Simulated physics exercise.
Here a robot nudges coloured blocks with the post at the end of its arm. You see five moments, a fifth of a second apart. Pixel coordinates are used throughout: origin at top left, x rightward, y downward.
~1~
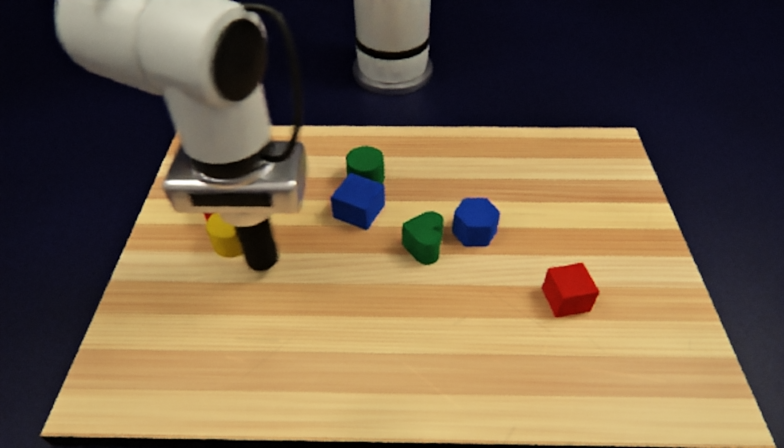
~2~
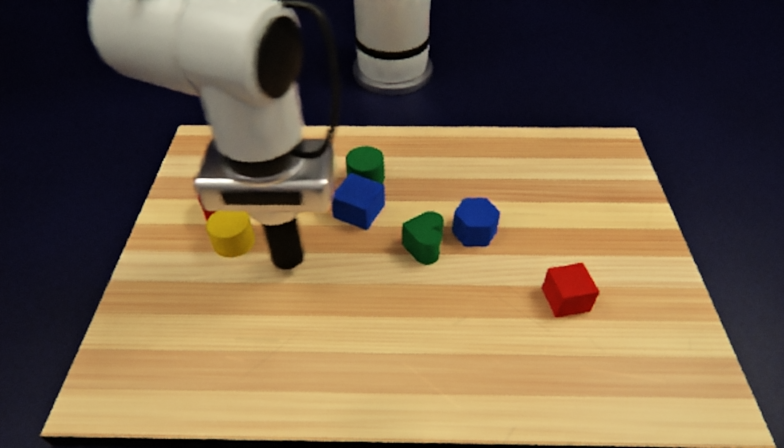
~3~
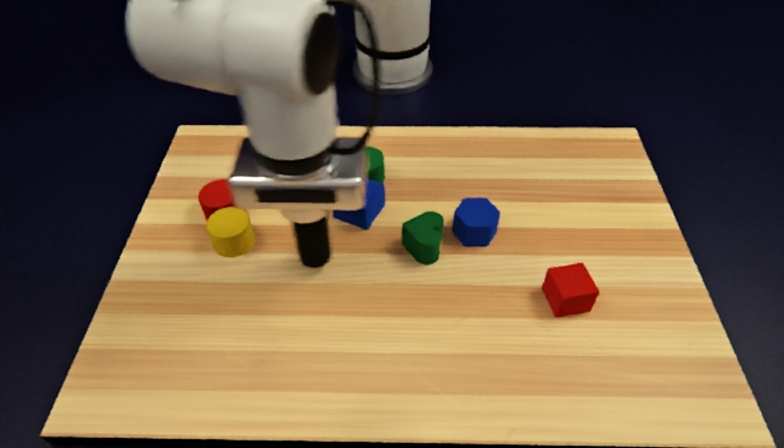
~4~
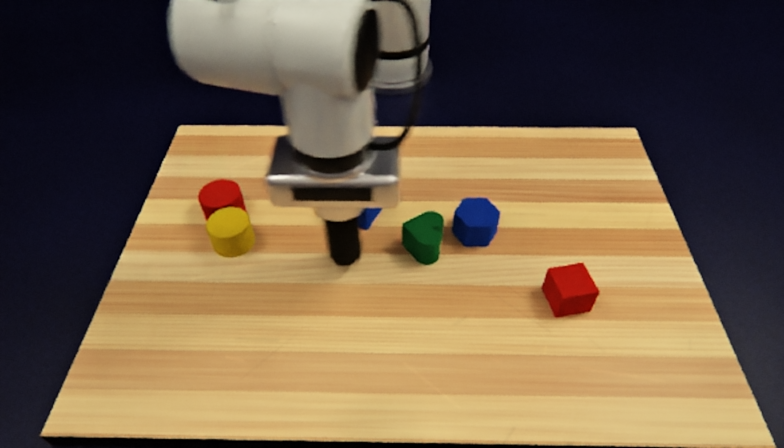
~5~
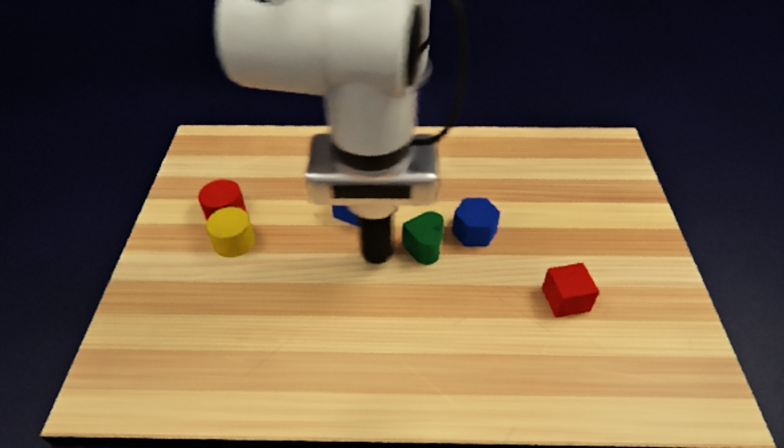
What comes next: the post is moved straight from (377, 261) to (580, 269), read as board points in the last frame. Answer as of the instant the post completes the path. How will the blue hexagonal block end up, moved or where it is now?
That block moves.
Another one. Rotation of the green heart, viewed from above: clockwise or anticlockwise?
It makes a counterclockwise turn.
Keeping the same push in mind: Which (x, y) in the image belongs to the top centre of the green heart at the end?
Top centre: (450, 217).
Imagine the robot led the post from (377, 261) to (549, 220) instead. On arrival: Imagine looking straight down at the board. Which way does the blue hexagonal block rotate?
It ends up turned clockwise.
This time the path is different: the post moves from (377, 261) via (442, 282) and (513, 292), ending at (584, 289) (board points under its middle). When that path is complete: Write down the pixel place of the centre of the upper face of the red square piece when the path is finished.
If I read the scene right, the answer is (627, 290).
The first path, step by step. One third of the way, post (446, 255); green heart (449, 218), turned 40° anticlockwise; blue hexagonal block (482, 208).
Two thirds of the way, post (515, 258); green heart (450, 217), turned 45° anticlockwise; blue hexagonal block (484, 206).
At the end, post (584, 261); green heart (450, 217), turned 45° anticlockwise; blue hexagonal block (484, 206); red square piece in place.
